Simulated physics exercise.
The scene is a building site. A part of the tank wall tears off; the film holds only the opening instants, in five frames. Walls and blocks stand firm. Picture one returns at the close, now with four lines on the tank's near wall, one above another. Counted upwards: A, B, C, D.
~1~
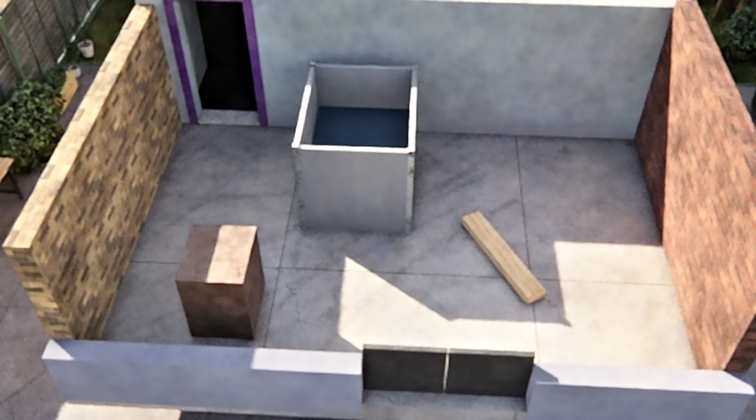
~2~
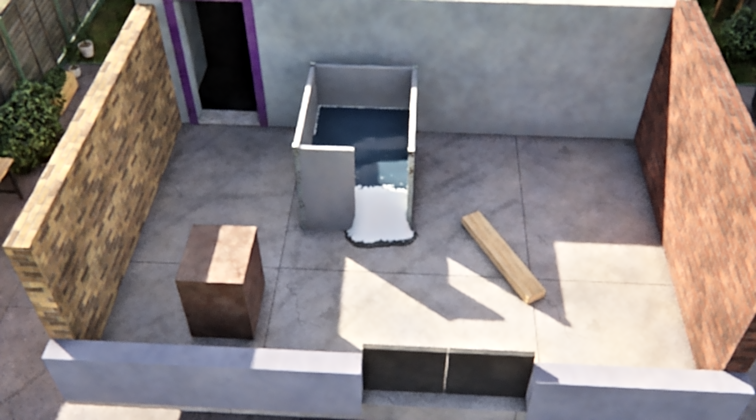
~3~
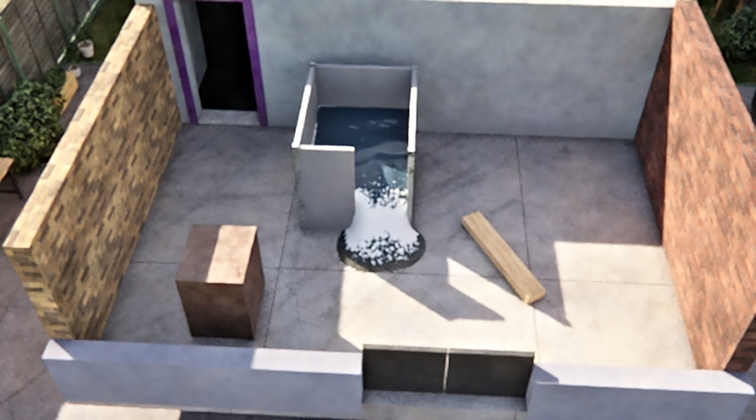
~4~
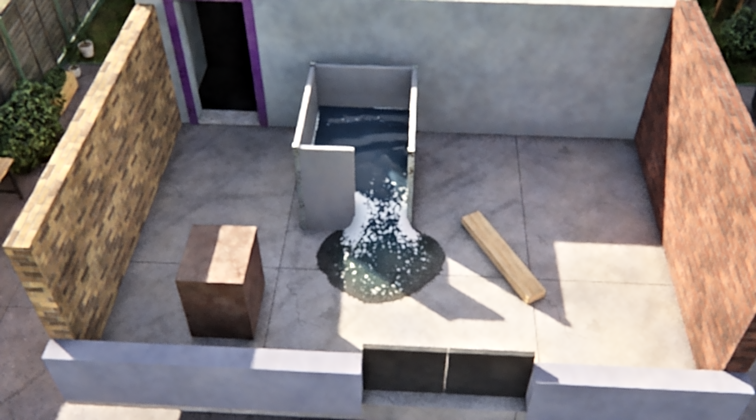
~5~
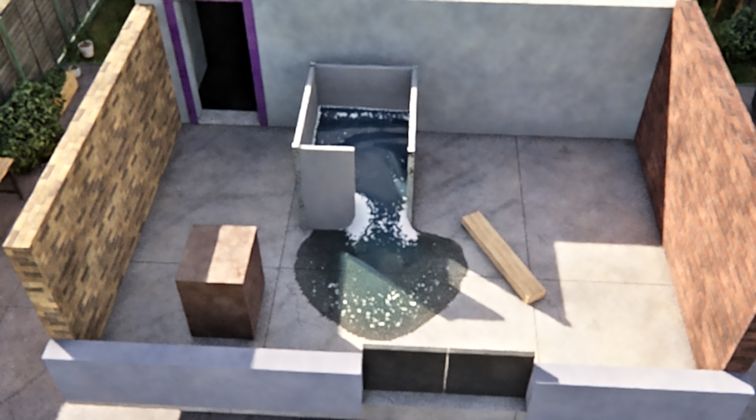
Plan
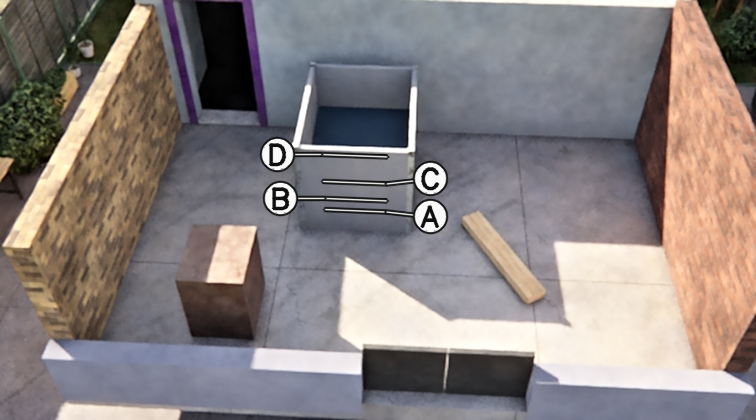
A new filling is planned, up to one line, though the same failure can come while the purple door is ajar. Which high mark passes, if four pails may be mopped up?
The limit is C.
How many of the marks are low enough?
Three of the four.
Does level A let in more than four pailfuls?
No, not at all.
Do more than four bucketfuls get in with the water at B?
No, not at all.
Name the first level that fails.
Here it is level D.
On the marked copy, A at (355, 210); B at (355, 199); C at (354, 182); D at (353, 155); from the bottom up A, B, C, D.
Choosing A, nothing gets over.
Choosing B, nothing gets over.
Choosing C, a splash gets over, under a bucket.
Choosing D, about 8 bucketfuls get in.
